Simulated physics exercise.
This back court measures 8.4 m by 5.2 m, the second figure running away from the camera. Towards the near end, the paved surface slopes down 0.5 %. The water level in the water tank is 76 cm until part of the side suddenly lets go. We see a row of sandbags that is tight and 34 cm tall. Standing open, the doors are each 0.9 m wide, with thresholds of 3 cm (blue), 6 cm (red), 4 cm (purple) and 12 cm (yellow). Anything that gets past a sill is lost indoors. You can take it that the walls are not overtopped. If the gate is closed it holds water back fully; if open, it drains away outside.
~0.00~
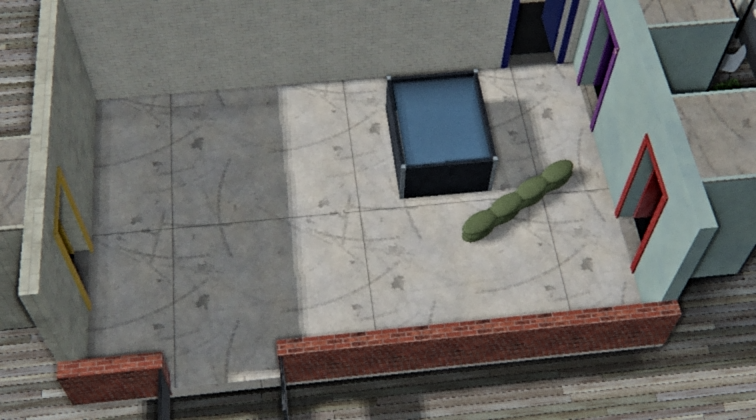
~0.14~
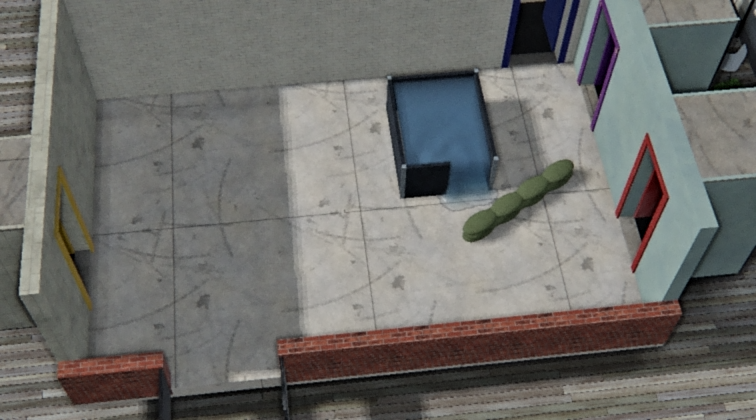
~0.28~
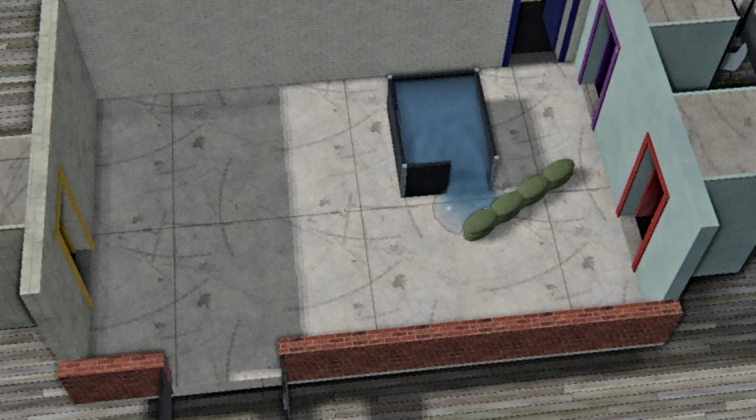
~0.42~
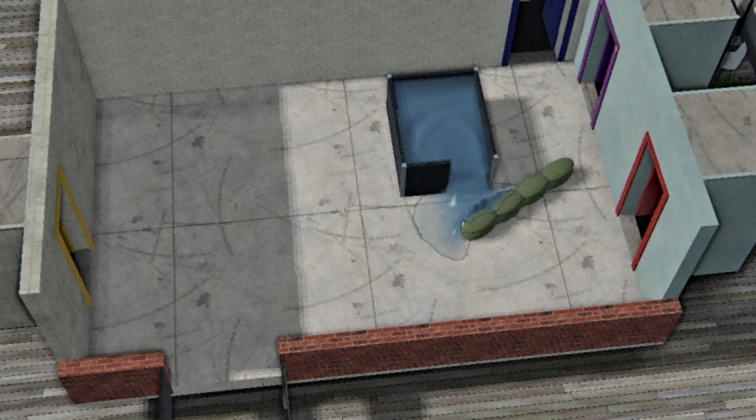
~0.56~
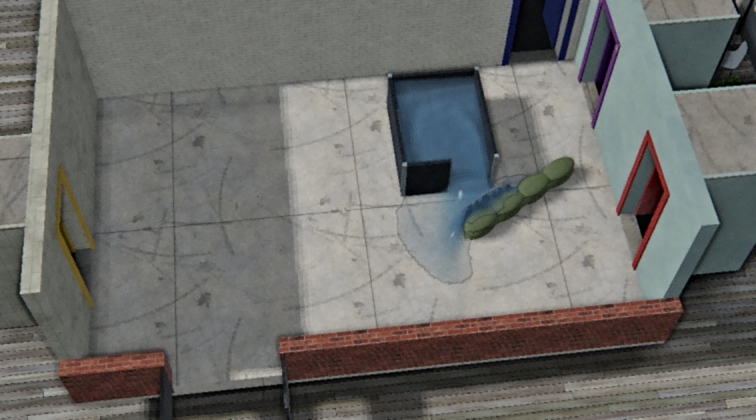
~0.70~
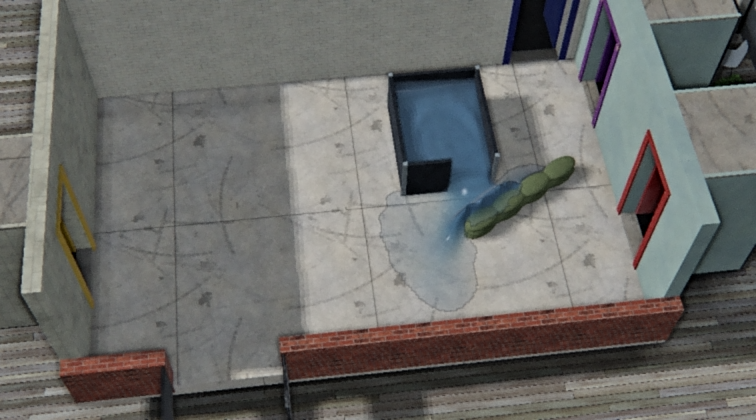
Blue water pours from a gap in the dark tank and spreads past a green hedge.
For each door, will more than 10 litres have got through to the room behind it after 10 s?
As I see it, the blue door is going to break the limit, the red door is going to hold within the limit, the purple door is going to break the limit, the yellow door is going to hold within the limit.
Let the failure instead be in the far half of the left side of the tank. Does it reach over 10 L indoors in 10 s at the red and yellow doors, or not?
With respect to that limit, red ends up inside it, yellow ends up inside it.
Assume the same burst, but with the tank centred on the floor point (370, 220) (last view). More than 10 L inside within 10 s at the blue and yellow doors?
Blue gets more than that, yellow gets no more than that.
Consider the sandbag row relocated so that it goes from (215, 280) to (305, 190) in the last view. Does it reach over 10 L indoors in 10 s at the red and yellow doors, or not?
Checking the limit, red is too much, yellow is fine.
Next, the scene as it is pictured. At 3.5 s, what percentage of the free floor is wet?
I'd say around 60 %.
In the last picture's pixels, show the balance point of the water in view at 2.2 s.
(437, 195).
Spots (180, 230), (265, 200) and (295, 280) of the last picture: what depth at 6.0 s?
Listed order: 4 / 1 / 2 cm.
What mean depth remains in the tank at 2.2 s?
The mean depth is some 37 cm.
After 1.4 s water covers 25 % of the floor and is deepest (52 cm) near (488, 204); blue door not reached, red door not reached, purple door not reached, yellow door not reached.
After 2.2 s water covers 50 % of the floor and is deepest (38 cm) near (488, 204); blue door 5 cm at the sill, 2 L in, red door 5 cm at the sill, 0 L in, purple door 9 cm at the sill, 5 L in, yellow door not reached.
After 3.5 s water covers 60 % of the floor and is deepest (28 cm) near (488, 204); blue door 9 cm at the sill, 28 L in, red door 2 cm at the sill, 0 L in, purple door 8 cm at the sill, 27 L in, yellow door 2 cm at the sill, 0 L in.
After 6.0 s water covers 70 % of the floor and is deepest (18 cm) near (488, 204); blue door 7 cm at the sill, 64 L in, red door 4 cm at the sill, 0 L in, purple door 7 cm at the sill, 50 L in, yellow door 8 cm at the sill, 0 L in.
After 10.0 s water covers 85 % of the floor and is deepest (8 cm) near (479, 214); blue door 4 cm at the sill, 79 L in, red door 4 cm at the sill, 0 L in, purple door 5 cm at the sill, 61 L in, yellow door 5 cm at the sill, 0 L in.
